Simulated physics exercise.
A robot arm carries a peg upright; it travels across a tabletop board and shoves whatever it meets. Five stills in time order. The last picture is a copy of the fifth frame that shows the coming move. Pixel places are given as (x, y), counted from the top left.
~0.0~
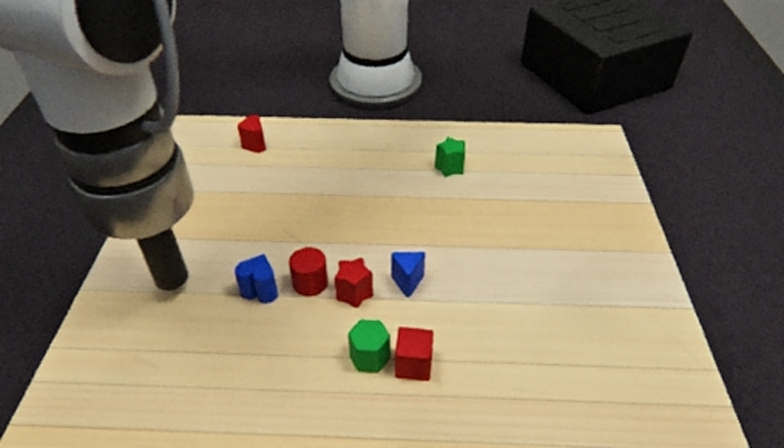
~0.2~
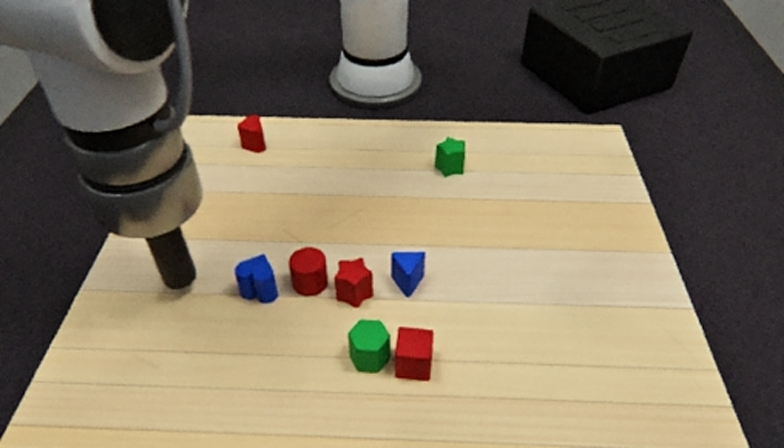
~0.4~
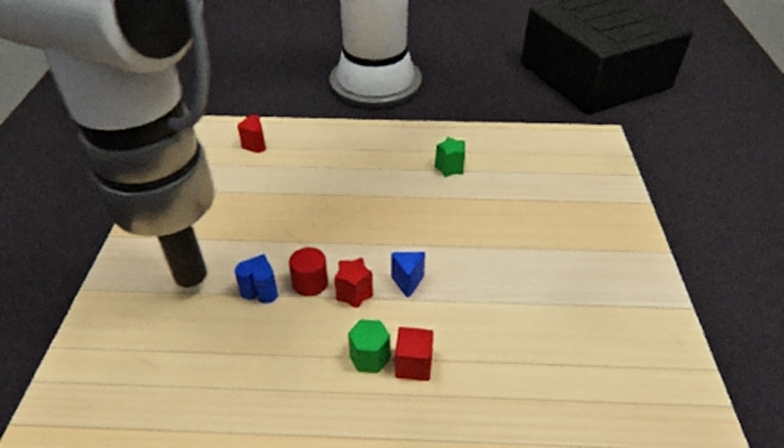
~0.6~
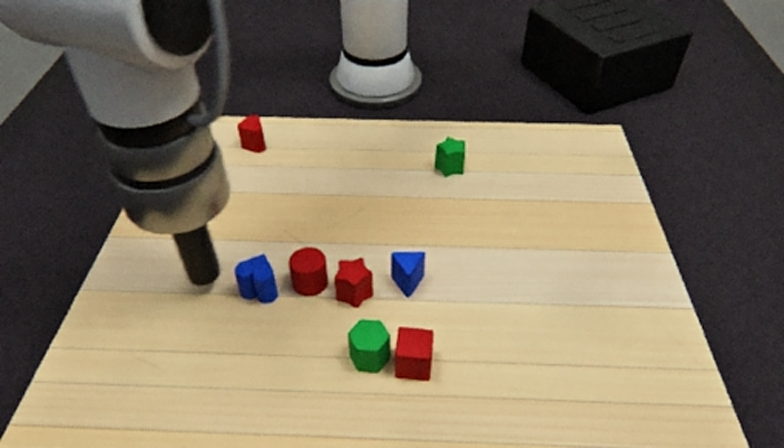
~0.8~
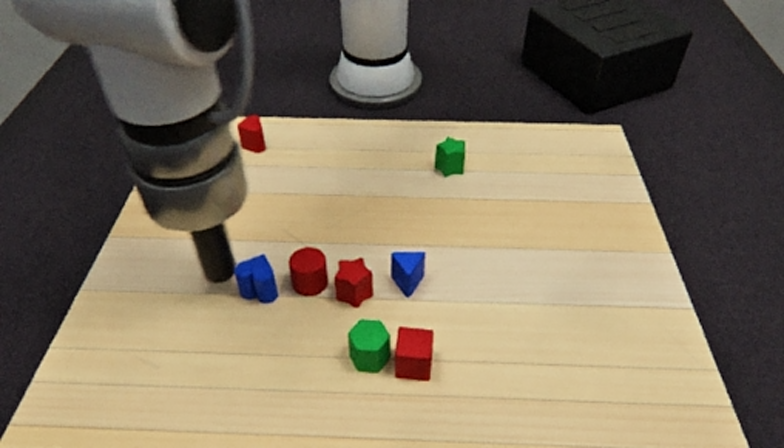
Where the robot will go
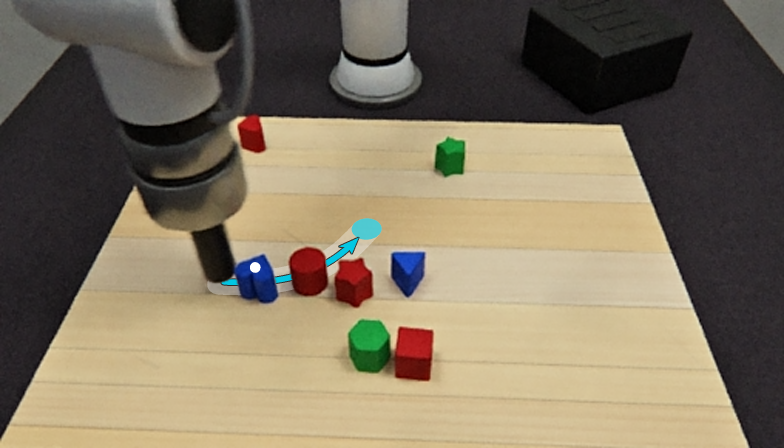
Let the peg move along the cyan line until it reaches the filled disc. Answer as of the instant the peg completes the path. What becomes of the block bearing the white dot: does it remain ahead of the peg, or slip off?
It ends up beside or behind the peg.
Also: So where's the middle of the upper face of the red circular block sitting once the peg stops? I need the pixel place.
The top centre is at (362, 248).
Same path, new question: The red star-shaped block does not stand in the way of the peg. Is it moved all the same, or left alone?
At the moment the path ends, the red star-shaped block no longer stands where it did.
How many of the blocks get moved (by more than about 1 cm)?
The number is three or more.
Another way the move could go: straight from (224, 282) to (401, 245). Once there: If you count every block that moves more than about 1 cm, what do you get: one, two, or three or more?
Two.
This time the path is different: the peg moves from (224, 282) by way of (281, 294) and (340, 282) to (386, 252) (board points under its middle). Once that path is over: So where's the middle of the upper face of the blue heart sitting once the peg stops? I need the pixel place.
Located at (330, 289).
The drawn path runs from (224, 282) via (281, 279) and (332, 260), ending at (367, 229); the dot is on the blue heart.
The first path, step by step. One third of the way, peg at (279, 269); blue heart at (284, 279); red circular block at (311, 259).
Two thirds of the way, peg at (332, 249); blue heart at (286, 279); red circular block at (358, 249); red star-shaped block at (369, 274), turned 55° clockwise.
At the end, peg at (366, 218); blue heart at (286, 279); red circular block at (362, 248); red star-shaped block at (369, 274), turned 55° clockwise; blue triangular piece not moved.
